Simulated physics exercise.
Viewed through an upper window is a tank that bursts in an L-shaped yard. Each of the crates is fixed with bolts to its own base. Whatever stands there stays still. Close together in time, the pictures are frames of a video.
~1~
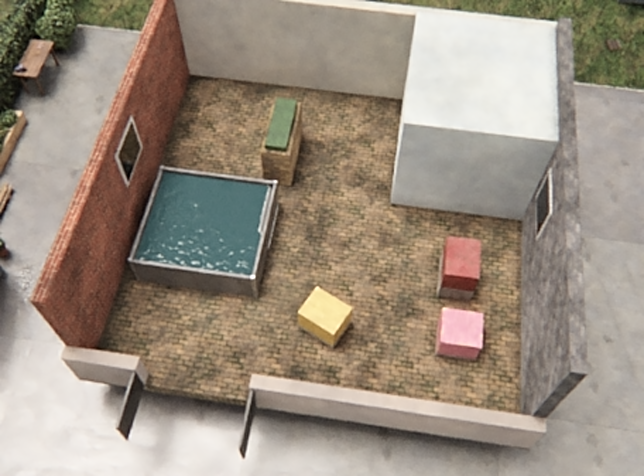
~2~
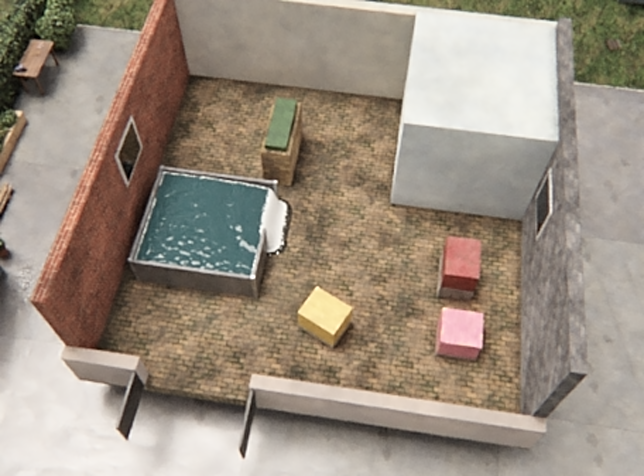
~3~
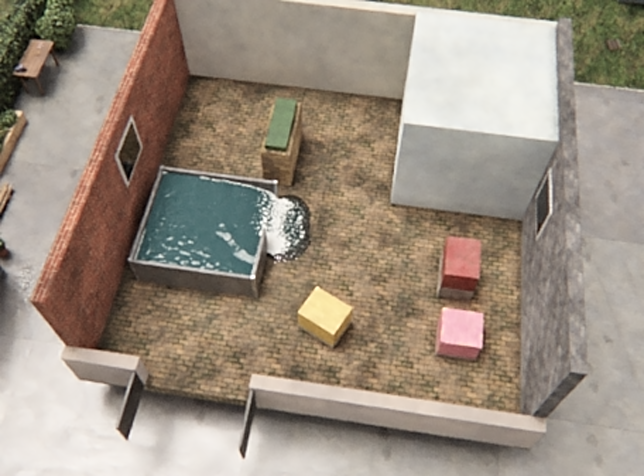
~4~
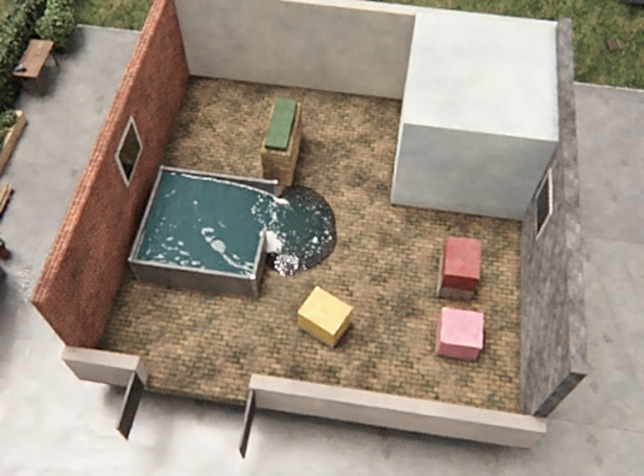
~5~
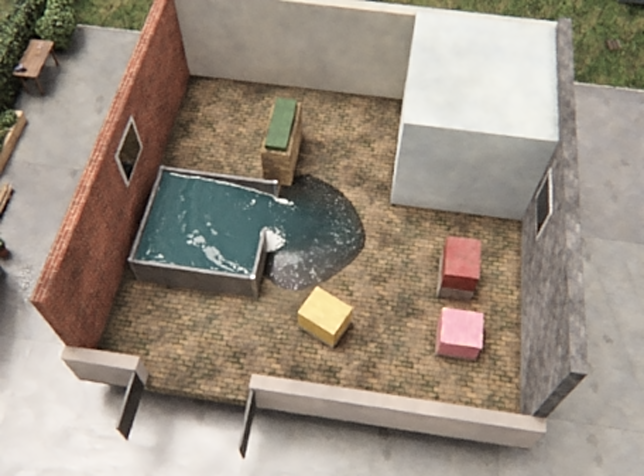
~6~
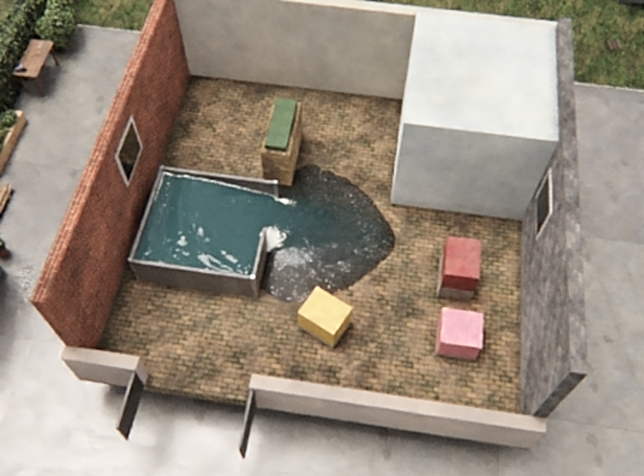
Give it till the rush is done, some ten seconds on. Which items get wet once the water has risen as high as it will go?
The red crate remains dry, the pink crate ends up wet, the yellow crate ends up wet.
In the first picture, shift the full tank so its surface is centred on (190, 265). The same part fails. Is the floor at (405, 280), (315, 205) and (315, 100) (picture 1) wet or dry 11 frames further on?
Submerged, submerged, untouched.
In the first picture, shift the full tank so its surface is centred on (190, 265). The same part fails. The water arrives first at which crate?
That is the yellow one.
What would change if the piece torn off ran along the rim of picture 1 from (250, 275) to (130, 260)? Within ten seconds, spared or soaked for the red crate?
Note: Red crate is never reached.
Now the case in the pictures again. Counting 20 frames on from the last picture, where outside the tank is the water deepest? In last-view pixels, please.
Around (517, 245).
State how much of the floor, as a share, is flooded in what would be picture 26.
My estimate is close to 50 per cent.
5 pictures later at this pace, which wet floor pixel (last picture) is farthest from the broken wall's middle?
The flood front should get to about (499, 242).
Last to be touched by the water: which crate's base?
The pink crate, as I see it.
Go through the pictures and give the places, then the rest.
Still water in the water tank at (206, 222), in the first picture.
Water pours out at (270, 220) and has run to (274, 251), in the second picture.
Water pours out at (270, 220) and has run to (302, 249), in the third picture.
Water pours out at (270, 221) and has run to (328, 250), in the fourth picture.
Water pours out at (270, 221) and has run to (359, 247), in the fifth picture.
The front is at (390, 236), out from the gap at (270, 220), in the sixth picture.
A moment on, water covers 30 % of the floor; the red crate water round its plinth, the pink crate not reached, the yellow crate water round its plinth.
Next, water covers 40 % of the floor; the red crate water round its plinth, the pink crate water round its plinth, the yellow crate water round its plinth.
Then, water covers 50 % of the floor; the red crate water round its plinth, the pink crate water round its plinth, the yellow crate water round its plinth.
Later, water covers 80 % of the floor; the red crate water round its plinth, the pink crate water round its plinth, the yellow crate water round its plinth.
In the end, water covers 100 % of the floor; the red crate stayed above the water, the pink crate was topped, the yellow crate was topped.
